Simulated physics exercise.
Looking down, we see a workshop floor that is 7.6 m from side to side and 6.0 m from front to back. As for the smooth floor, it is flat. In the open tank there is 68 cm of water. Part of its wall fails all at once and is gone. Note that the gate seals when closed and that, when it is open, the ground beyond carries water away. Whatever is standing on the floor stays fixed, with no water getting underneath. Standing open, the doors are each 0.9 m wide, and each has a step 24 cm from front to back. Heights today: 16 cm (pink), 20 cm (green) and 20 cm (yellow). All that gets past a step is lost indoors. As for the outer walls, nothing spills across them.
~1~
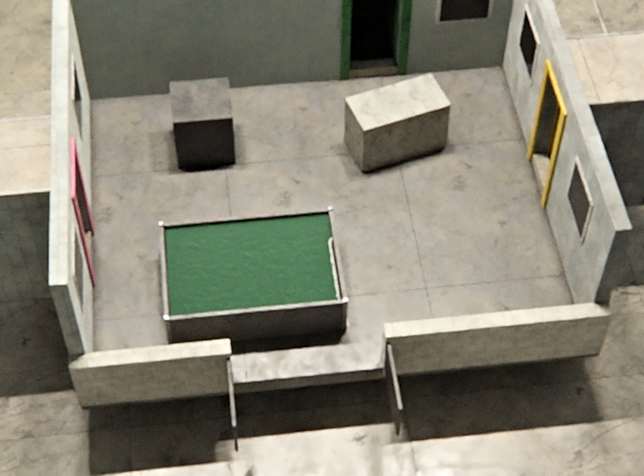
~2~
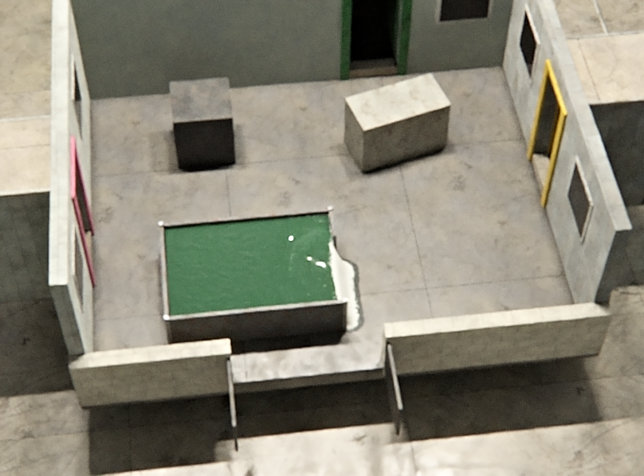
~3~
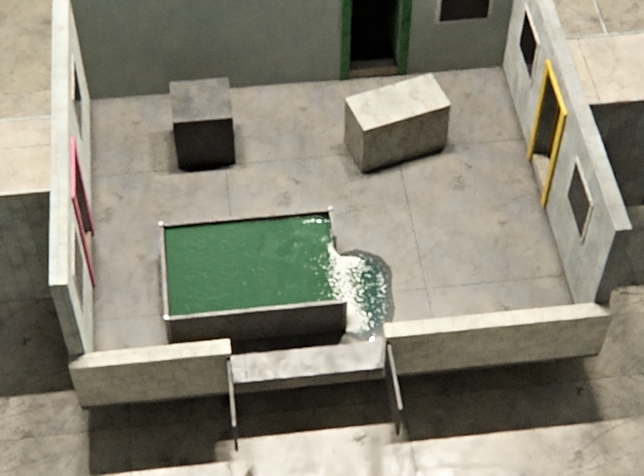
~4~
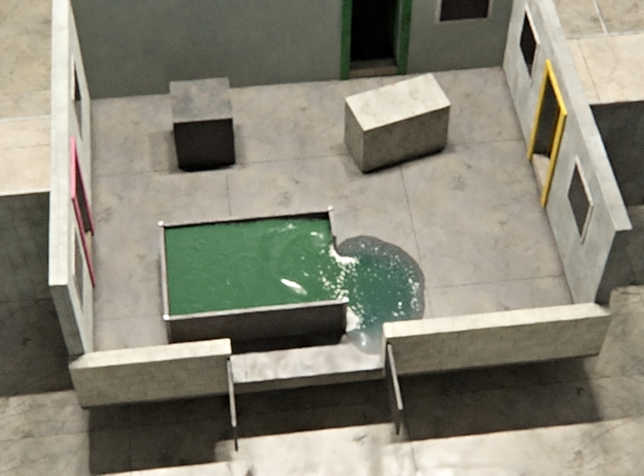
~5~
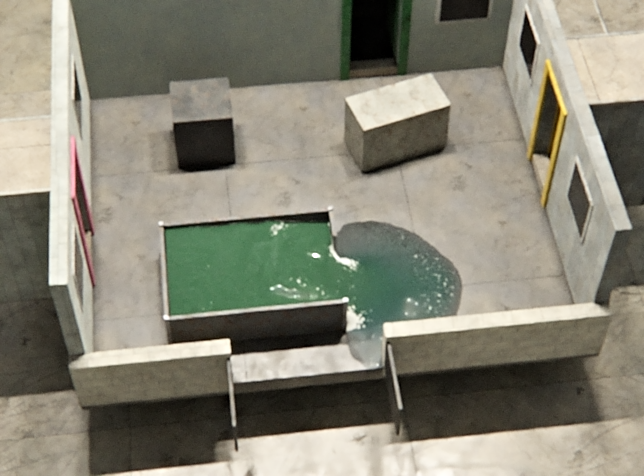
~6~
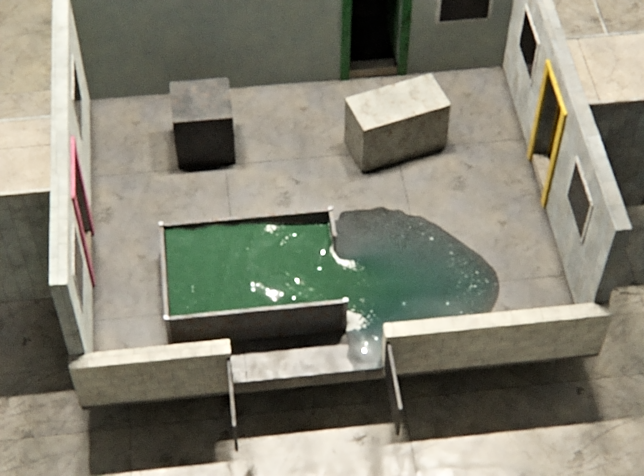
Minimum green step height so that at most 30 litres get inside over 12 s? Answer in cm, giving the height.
Close to 7 cm.
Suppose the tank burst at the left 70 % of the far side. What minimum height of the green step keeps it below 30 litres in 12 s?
Then something near 11.5 cm.
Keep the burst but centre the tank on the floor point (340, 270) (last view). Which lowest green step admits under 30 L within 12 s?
Some 7.5 cm.
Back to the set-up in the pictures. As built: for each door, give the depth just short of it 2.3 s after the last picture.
Pink door: 0 cm; green door: 0 cm; yellow door: 20 cm.
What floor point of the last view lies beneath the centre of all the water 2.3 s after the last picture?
(394, 273) or so.
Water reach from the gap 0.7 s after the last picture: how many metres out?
I make it some 4.0 m.
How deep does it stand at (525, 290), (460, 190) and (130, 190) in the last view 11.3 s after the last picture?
In that order: 7, 10 and 7 cm.
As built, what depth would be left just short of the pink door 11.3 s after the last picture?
Roughly 9.5 cm deep.
Then, 0.7 s after the last picture water covers 25 % of the floor, deepest (44 cm) near (582, 334); it has not reached the green door.
Then, 2.3 s after the last picture water covers 35 % of the floor, deepest (39 cm) near (565, 316); it has not reached the green door.
Then, 11.3 s after the last picture water covers 100 % of the floor, deepest (13 cm) near (250, 171); 7 cm at the green door, 0 litres in over its 20 cm step.
At the green door as built, the water peaked near 13 cm, 3.7 s after the last picture.
Run again over the same 12 s with other heights there, 39 litres in over 6.5 cm, 16 litres over 8.5 cm. The limit of 30 litres is kept from about 7 cm up.
